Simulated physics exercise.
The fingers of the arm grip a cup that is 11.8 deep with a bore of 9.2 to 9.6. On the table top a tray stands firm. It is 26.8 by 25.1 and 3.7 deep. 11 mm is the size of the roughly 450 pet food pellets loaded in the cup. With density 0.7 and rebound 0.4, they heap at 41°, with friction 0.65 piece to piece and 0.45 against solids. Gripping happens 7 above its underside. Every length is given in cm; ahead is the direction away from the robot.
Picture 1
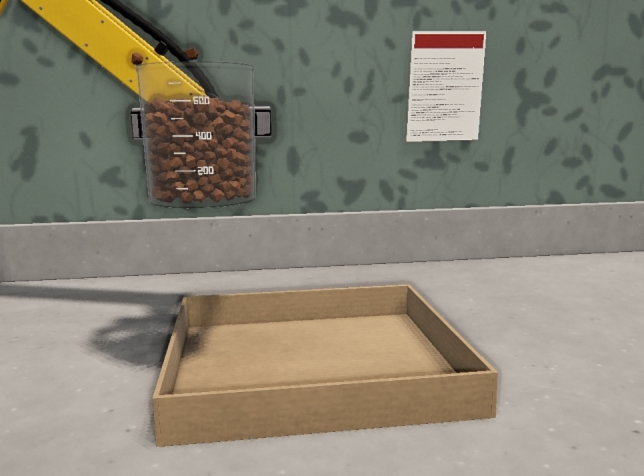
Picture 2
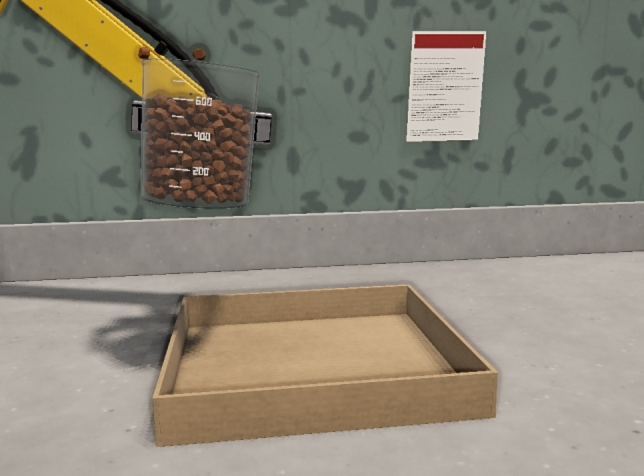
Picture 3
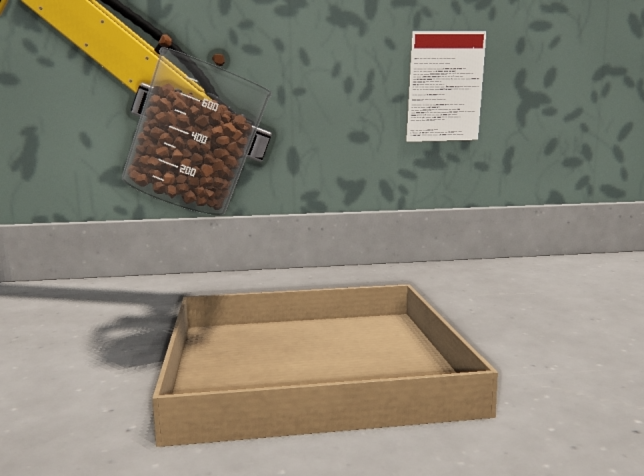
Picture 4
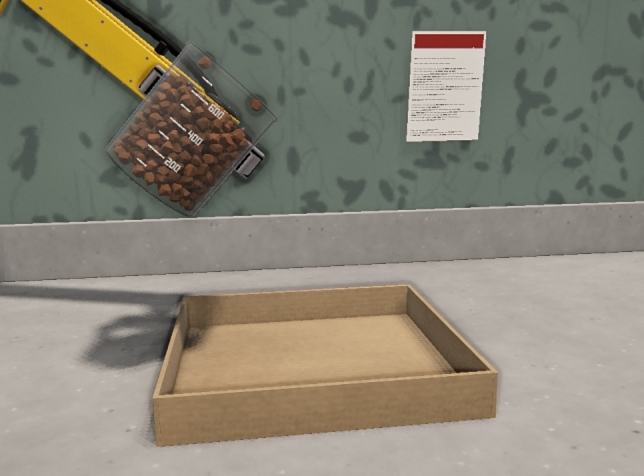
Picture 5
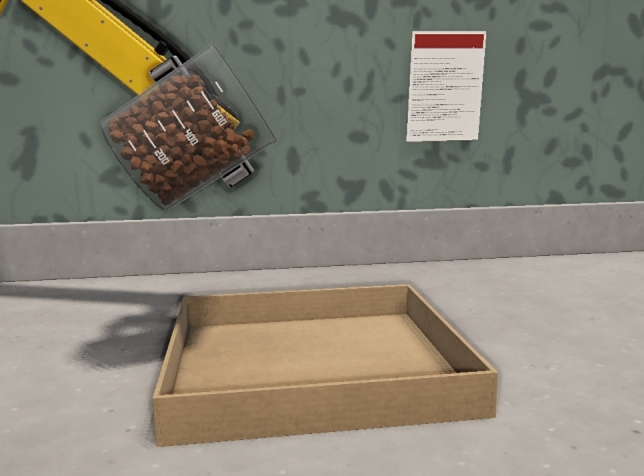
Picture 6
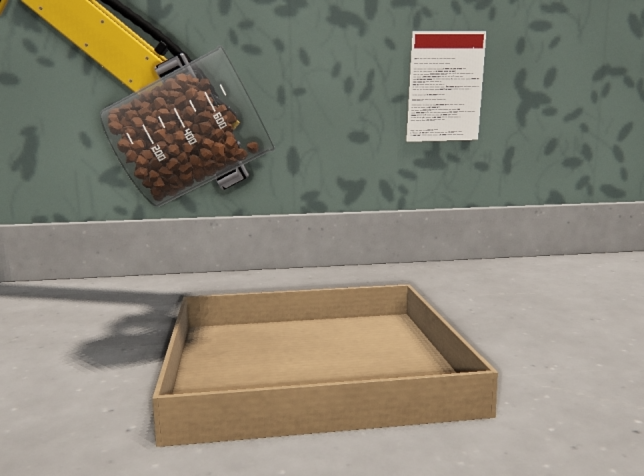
At first, a yellow robotic arm holds a clear measuring cup full of brown lumps upright above an empty, shallow tan tray. The arm then tilts the cup to the right, slowly and then further, until it leans steeply, the lumps shifting toward its lower side while the tray stays empty.
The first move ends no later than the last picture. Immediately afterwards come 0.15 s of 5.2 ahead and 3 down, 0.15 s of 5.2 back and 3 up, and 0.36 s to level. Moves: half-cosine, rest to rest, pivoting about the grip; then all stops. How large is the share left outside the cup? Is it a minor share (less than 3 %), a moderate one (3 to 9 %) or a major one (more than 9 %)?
A moderate share.
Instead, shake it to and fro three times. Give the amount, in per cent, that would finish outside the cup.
About 5 %.
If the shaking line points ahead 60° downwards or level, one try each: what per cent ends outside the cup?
Estimates, in order: 0 % then 15 %.
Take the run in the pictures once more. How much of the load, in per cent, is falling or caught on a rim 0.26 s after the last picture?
Estimated fraction: Near 3 %.
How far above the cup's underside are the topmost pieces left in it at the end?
Top of the fill: Near 11.5 cm.
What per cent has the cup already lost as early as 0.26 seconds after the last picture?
Roughly 5 percent up to then.
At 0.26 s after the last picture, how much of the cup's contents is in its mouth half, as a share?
Some 40 per cent.
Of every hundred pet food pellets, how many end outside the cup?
Estimate: Roughly 6 %.
Then, 0.26 s on, tilted 64° forward, highest piece 26 above the table; 439 in the cup, 12 in flight or on a rim.
Then, 0.53 s on, tilted 19° forward, highest piece 28 above the table; 427 in the cup, 23 in the tray, 1 in flight or on a rim.
Then, 0.86 s on, level, highest piece 29 above the table; 427 in the cup, 24 in the tray.
Then, 1.91 s on, level, highest piece 29 above the table; 427 in the cup, 24 in the tray.
In the end, 427 in the cup, 24 in the tray. That is 5 % outside the cup.
